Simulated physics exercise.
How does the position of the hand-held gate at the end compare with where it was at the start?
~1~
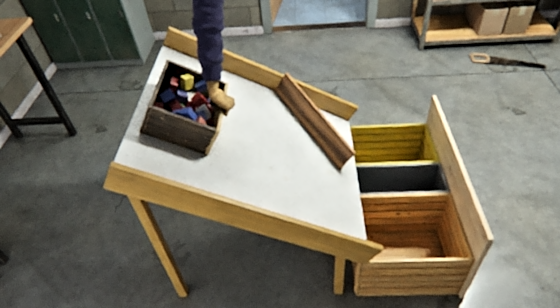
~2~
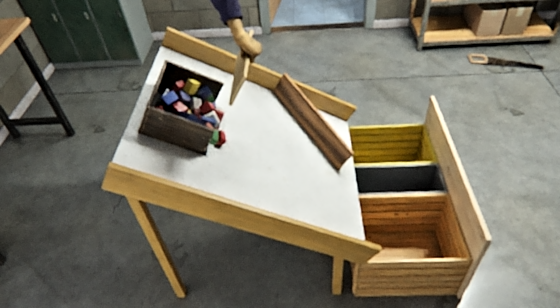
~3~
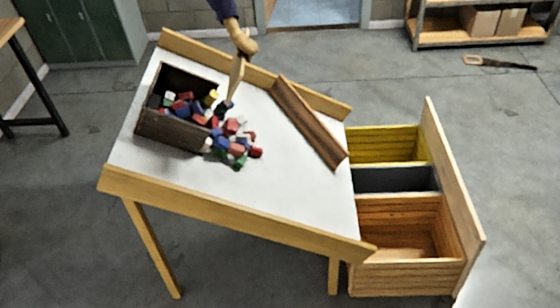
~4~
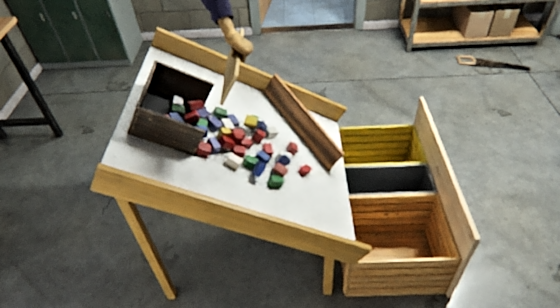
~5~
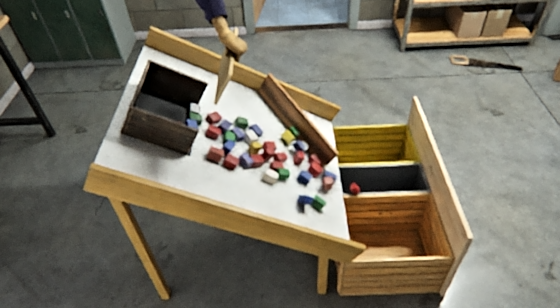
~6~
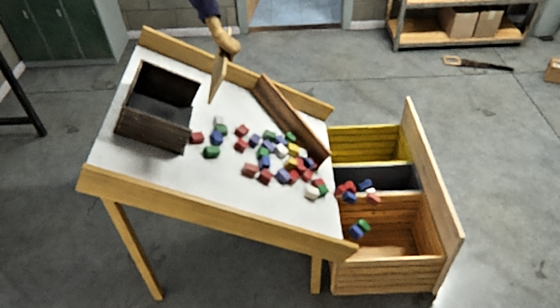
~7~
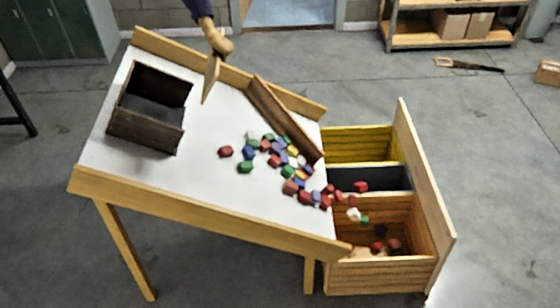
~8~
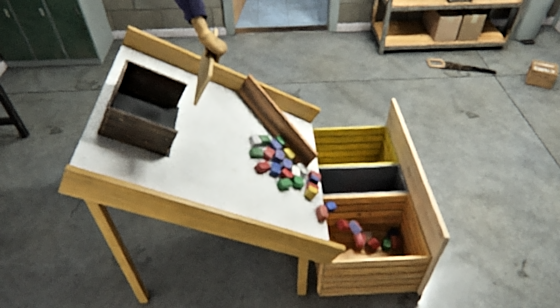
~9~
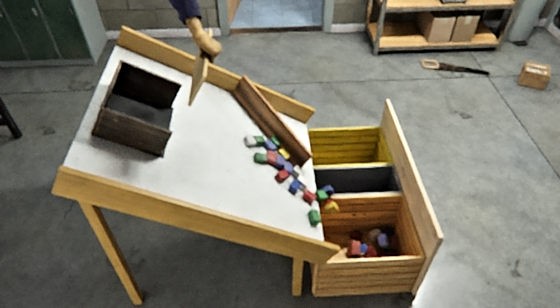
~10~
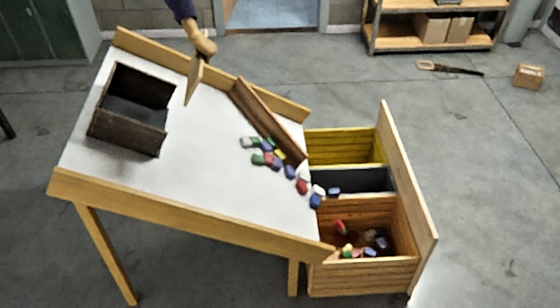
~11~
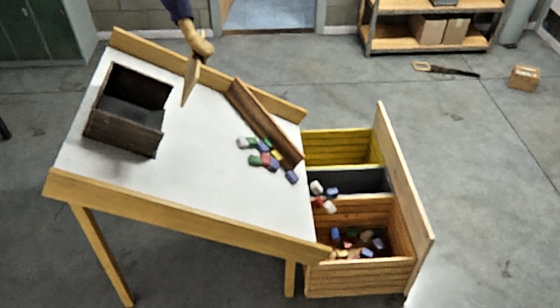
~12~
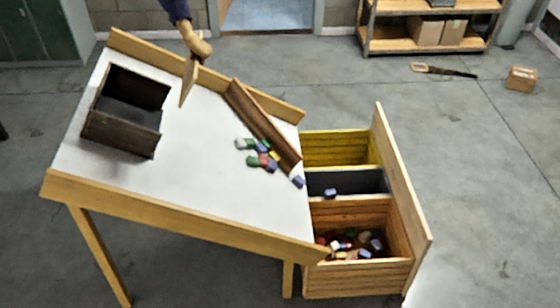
At the start the gate is down at the open side of the dark box of bricks. By the end the hand is holding it clear of the opening, up toward the far edge of the table.
